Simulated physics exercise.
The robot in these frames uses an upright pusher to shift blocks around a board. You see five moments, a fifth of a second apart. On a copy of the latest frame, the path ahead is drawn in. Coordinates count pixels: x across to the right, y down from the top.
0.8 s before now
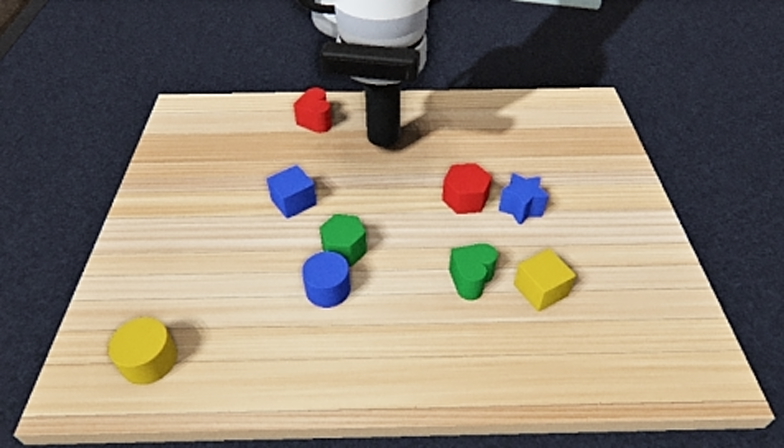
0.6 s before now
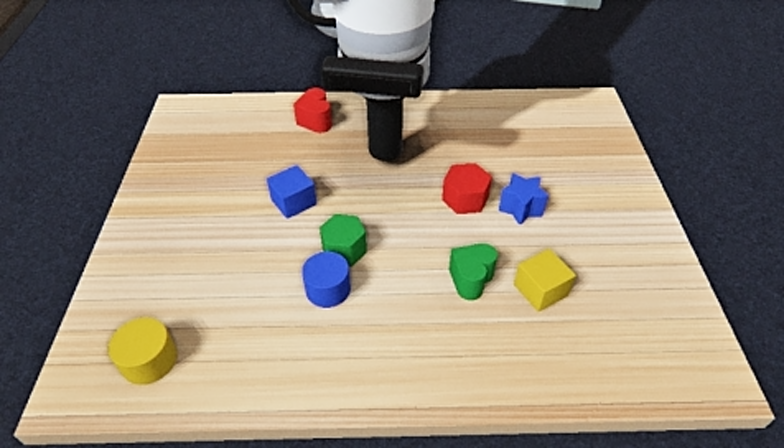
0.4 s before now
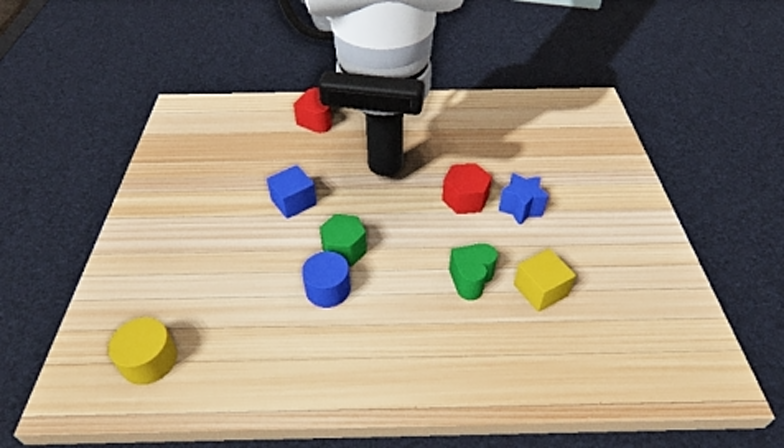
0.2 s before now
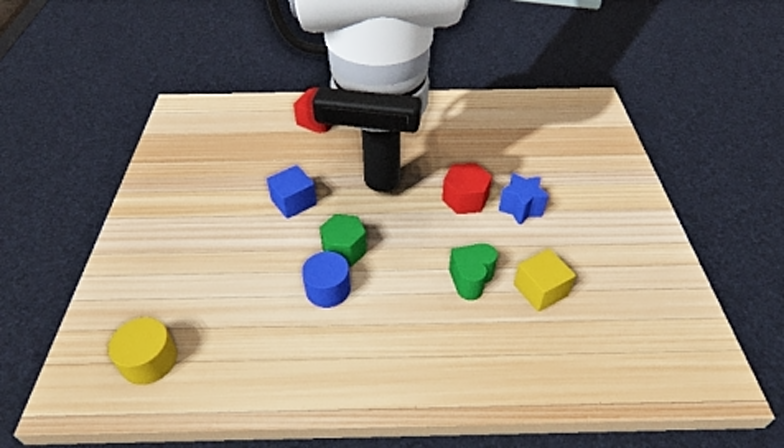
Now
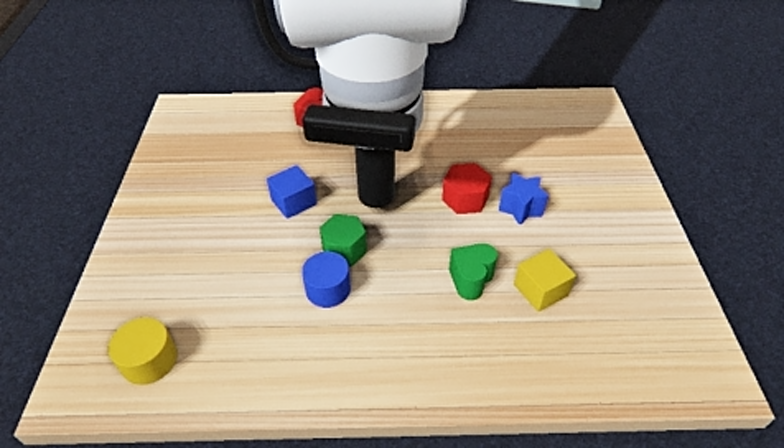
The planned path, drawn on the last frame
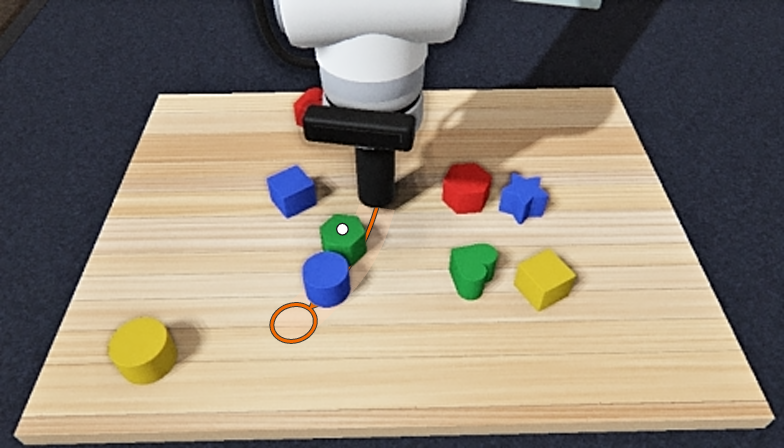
A robot's black upright pusher starts near the far edge of a wooden board scattered with red, blue, green and yellow blocks. It slides steadily toward the viewer, then drifts slightly left into the gap between the blue cube and the red block, while every block stays still.
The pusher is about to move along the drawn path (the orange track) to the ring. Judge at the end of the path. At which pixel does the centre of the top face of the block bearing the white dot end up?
The spot you're after is about (263, 275) in the image.
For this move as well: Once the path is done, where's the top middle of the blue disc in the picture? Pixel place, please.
At (260, 339).
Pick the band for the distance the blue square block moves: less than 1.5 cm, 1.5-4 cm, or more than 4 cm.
Once the path ends, it will sit under 1.5 cm from where it is now.
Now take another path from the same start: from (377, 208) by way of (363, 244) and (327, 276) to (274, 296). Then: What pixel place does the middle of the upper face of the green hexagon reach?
I think it will end close to (223, 277).
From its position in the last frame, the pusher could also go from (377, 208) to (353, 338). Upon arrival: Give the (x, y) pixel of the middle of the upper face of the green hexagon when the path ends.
Roughly at (318, 256).
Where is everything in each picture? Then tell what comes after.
The first picture shows tip of the pusher at (384, 138), middles of tops, blue square block at (290, 181), blue disc at (325, 269), green hexagon at (342, 229).
The second picture shows pusher at (386, 152), nothing pushed.
The third picture shows pusher at (385, 166), nothing pushed.
The fourth picture shows pusher at (382, 181), nothing pushed.
The fifth picture shows pusher at (376, 197), blue square block at (290, 181), blue disc at (325, 269), green hexagon at (342, 229).
The line goes from (377, 208) by way of (350, 265) to (294, 323); the dot is on the green hexagon.
The first path, step by step. One third of the way, pusher at (361, 236); blue disc at (313, 285); green hexagon at (325, 247), turned 20° clockwise.
Two thirds of the way, pusher at (333, 274); blue disc at (291, 308); green hexagon at (287, 268), turned 85° clockwise.
At the end, pusher at (291, 312); blue square block unmoved; blue disc at (260, 339); green hexagon at (263, 275), turned 120° clockwise.
